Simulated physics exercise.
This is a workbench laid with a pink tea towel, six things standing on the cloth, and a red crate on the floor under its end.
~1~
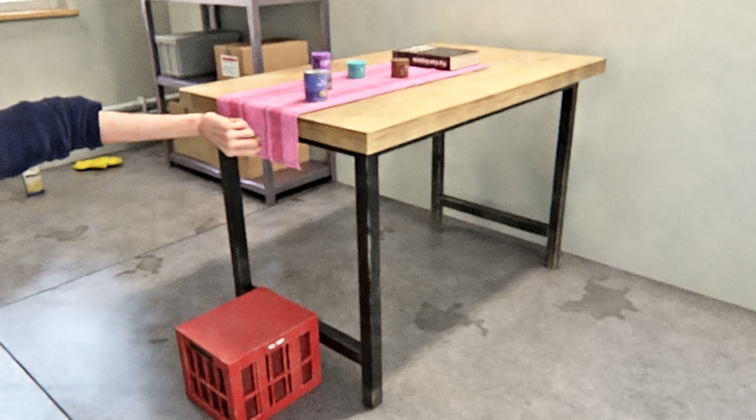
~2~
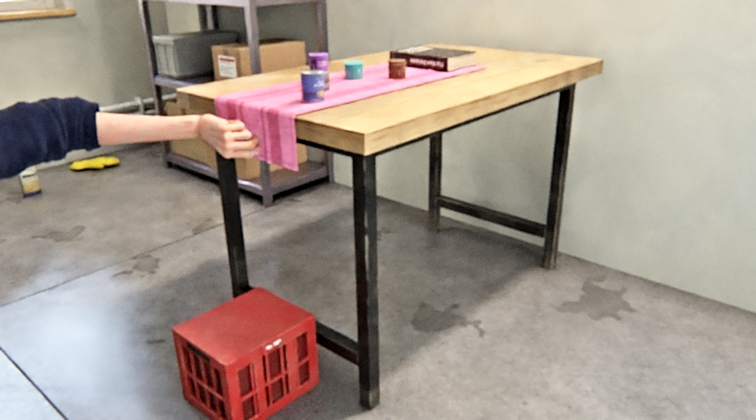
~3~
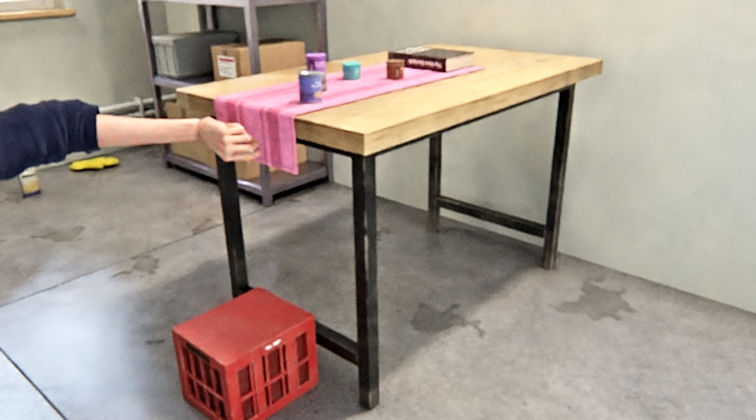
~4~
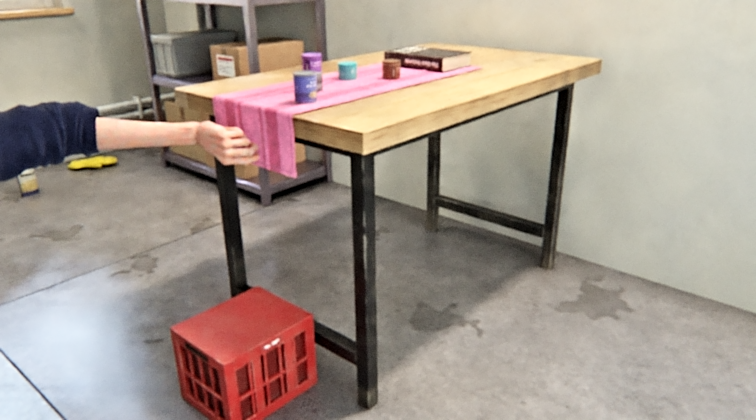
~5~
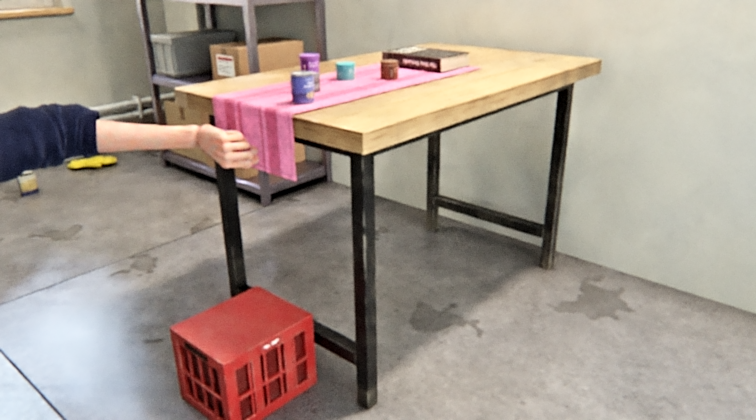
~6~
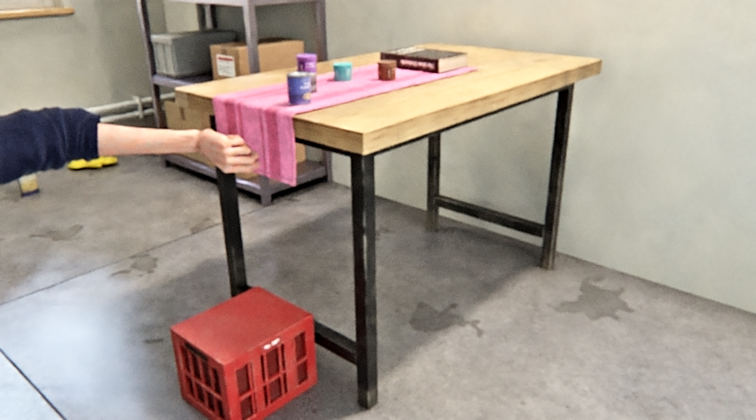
A pink cloth creeps slowly toward the near left end of a wooden workbench in a grey-walled, concrete-floored room, seen from slightly above by a nearly still camera. Blue, purple, turquoise and brown containers and a dark book stand on it, with a red crate on the floor below. A dark-sleeved arm from the left draws the hanging edge gradually lower, and the items shift slightly left with the cloth.
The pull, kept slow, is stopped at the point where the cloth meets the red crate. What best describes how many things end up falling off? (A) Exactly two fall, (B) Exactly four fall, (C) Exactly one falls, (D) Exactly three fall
(B) Exactly four fall.
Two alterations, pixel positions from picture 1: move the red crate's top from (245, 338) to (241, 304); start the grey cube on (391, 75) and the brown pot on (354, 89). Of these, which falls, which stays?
The grey cube does not fall; the brown pot drops off.
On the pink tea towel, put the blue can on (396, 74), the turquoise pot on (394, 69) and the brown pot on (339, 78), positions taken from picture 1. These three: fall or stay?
The blue can ends up still aboard; the turquoise pot ends up still aboard; the brown pot ends up knocked off.
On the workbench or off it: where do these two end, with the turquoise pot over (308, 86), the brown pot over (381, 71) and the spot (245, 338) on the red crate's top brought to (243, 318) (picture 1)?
Outcome for the turquoise pot: It is lost. Outcome for the brown pot: It stays.
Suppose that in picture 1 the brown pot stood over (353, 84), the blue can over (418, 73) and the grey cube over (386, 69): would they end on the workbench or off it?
Outcome: The brown pot is gone, the blue can is still in place, the grey cube is still in place.
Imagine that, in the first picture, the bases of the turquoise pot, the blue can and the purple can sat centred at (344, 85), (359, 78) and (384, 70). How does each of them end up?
My call: The turquoise pot takes a tumble; the blue can takes a tumble; the purple can hangs on.
Early on, hem near (259, 213); blue can gone.
Midway, hem near (262, 267); blue can, grey cube and purple can gone.
Near the end, hem on the crate; blue can, grey cube, purple can and turquoise pot gone.
Finally, hem on the crate; blue can, grey cube, purple can and turquoise pot gone. Over the edge go four.
